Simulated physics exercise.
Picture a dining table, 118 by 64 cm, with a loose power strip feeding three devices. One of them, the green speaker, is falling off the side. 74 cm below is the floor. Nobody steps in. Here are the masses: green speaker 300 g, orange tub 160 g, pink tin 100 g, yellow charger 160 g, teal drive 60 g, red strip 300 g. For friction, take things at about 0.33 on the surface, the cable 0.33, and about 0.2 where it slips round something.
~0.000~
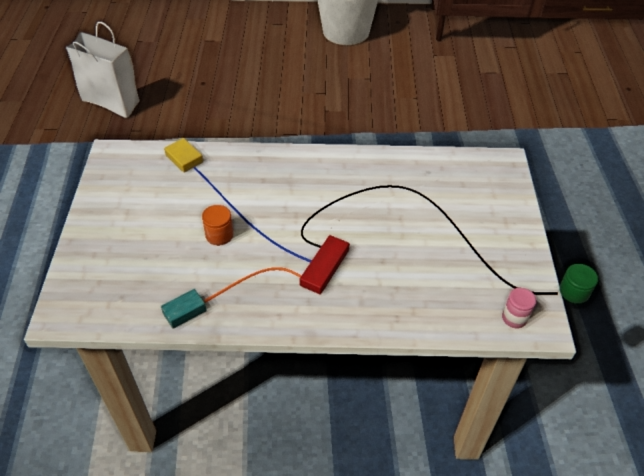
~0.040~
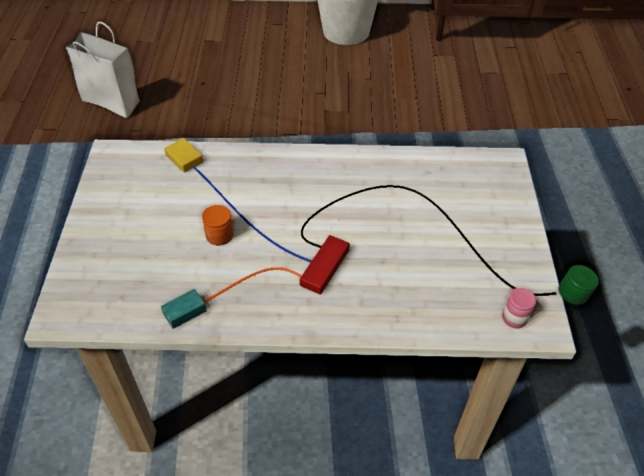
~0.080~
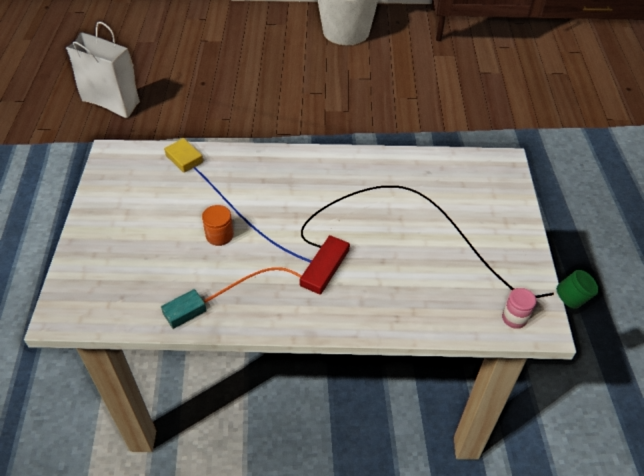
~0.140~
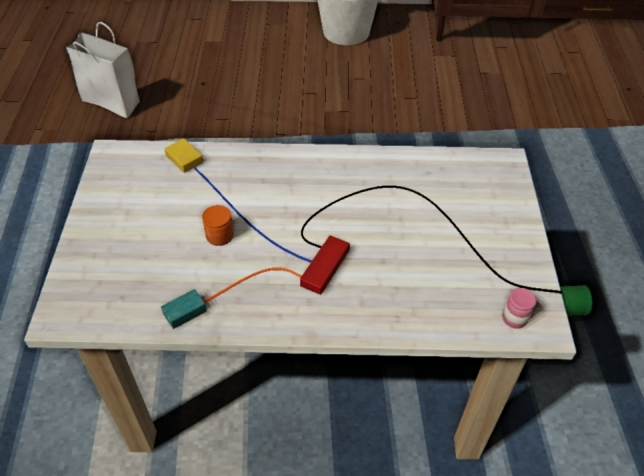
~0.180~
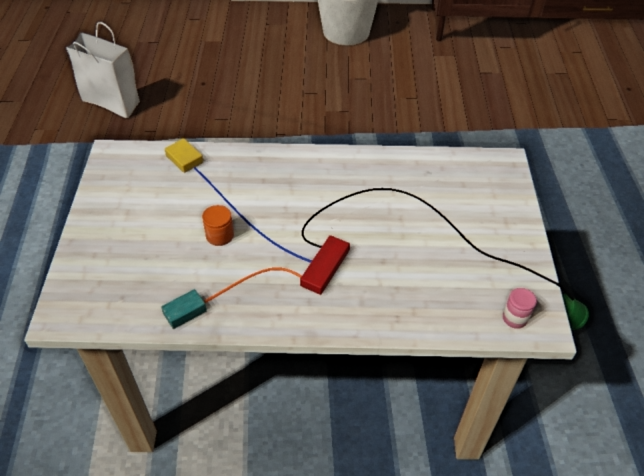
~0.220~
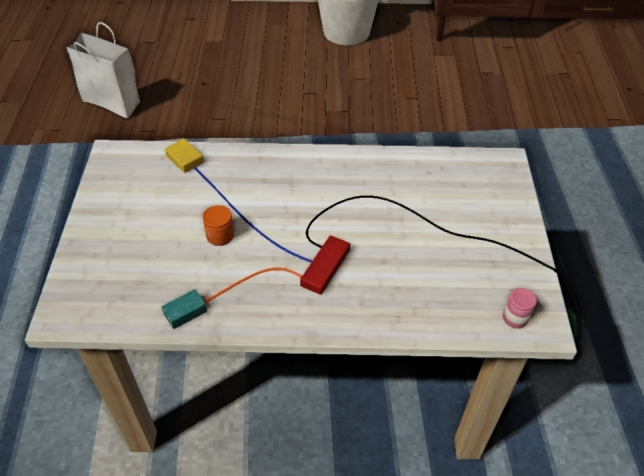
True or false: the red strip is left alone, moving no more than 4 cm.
False; the red strip is displaced.
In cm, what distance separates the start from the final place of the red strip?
I'd put it at close to 28 cm.
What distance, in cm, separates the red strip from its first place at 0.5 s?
Looks like close to 6 cm, more or less.
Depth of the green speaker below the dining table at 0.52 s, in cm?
I'd put it at about 50 centimetres under.
After 0.5 s, the strip's end of the black cable at (375, 279); red strip 6 cm off its start, teal drive 26 cm off its start, yellow charger 11 cm off its start.
After 0.8 s, the strip's end of the black cable at (446, 261); red strip 23 cm off its start, teal drive 45 cm off its start, yellow charger 20 cm off its start.
After 1.1 s, the strip's end of the black cable at (459, 246); red strip 27 cm off its start at (443, 252), teal drive 45 cm off its start at (356, 225), yellow charger 22 cm off its start at (247, 189).
After 1.4 s, the strip's end of the black cable at (459, 246); red strip 27 cm off its start, teal drive 45 cm off its start, yellow charger 22 cm off its start.
After 2.6 s, the strip's end of the black cable at (459, 246); red strip 27 cm off its start at (443, 252), teal drive 45 cm off its start at (358, 224), yellow charger 22 cm off its start at (247, 189), green speaker over the edge.
